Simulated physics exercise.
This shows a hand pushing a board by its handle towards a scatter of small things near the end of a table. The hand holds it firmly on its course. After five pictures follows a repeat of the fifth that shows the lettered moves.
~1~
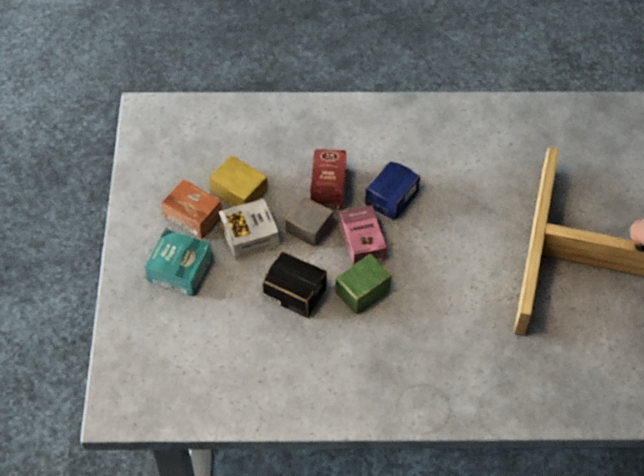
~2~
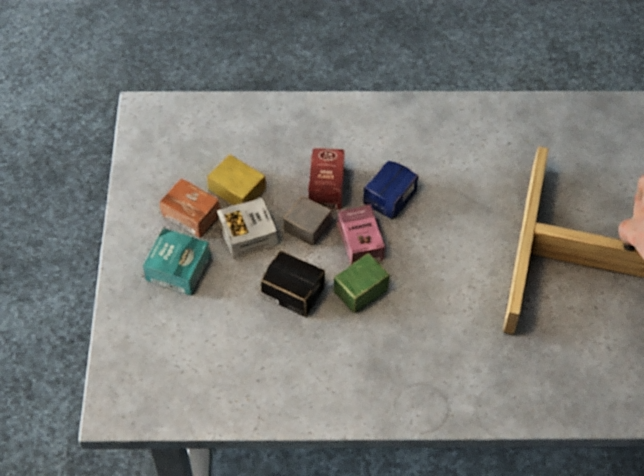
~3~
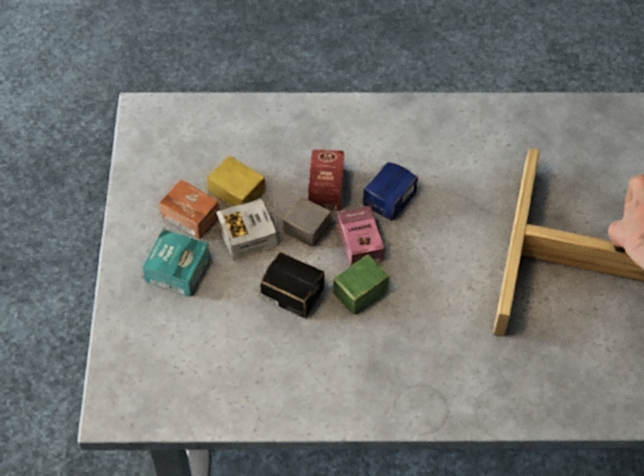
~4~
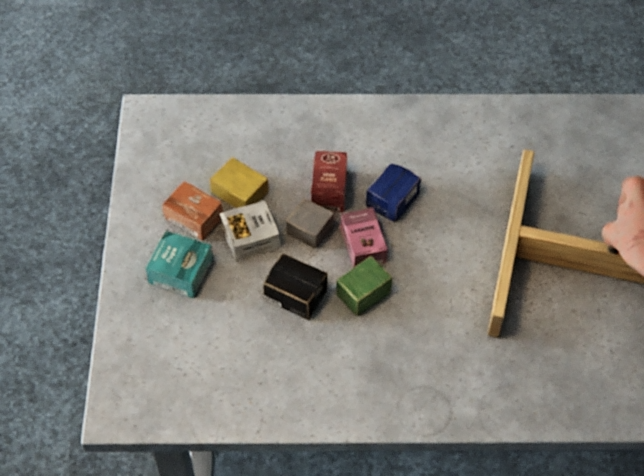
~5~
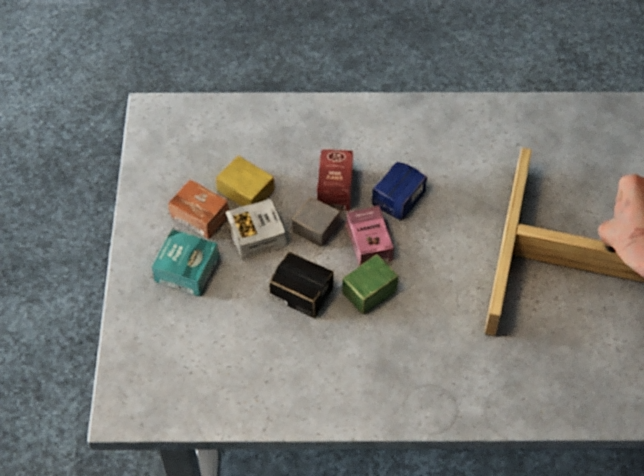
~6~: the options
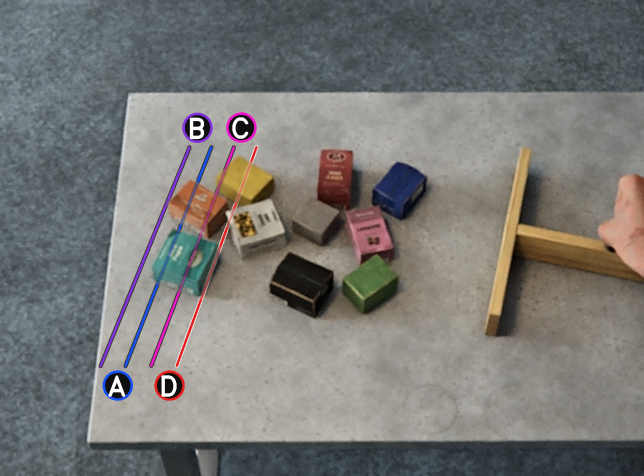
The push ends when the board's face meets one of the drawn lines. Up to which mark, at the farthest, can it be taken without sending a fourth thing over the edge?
No fourth one falls up to C.
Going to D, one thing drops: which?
The turquoise packet.
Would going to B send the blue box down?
By then, no.
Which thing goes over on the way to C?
It is the turquoise packet.
On the marked copy, A at (171, 249); B at (148, 249); C at (195, 249); D at (219, 249).
Following C. Soon after the start, board (399, 227); blue box (387, 190); green block (355, 285).
Later, board (284, 228); turquoise packet (150, 271); orange box (175, 202).
In the end, board (197, 228); turquoise packet over the edge; orange box (124, 188); one fallen.
As for the rest, A drops four; B drops six; D is within the limit but short.
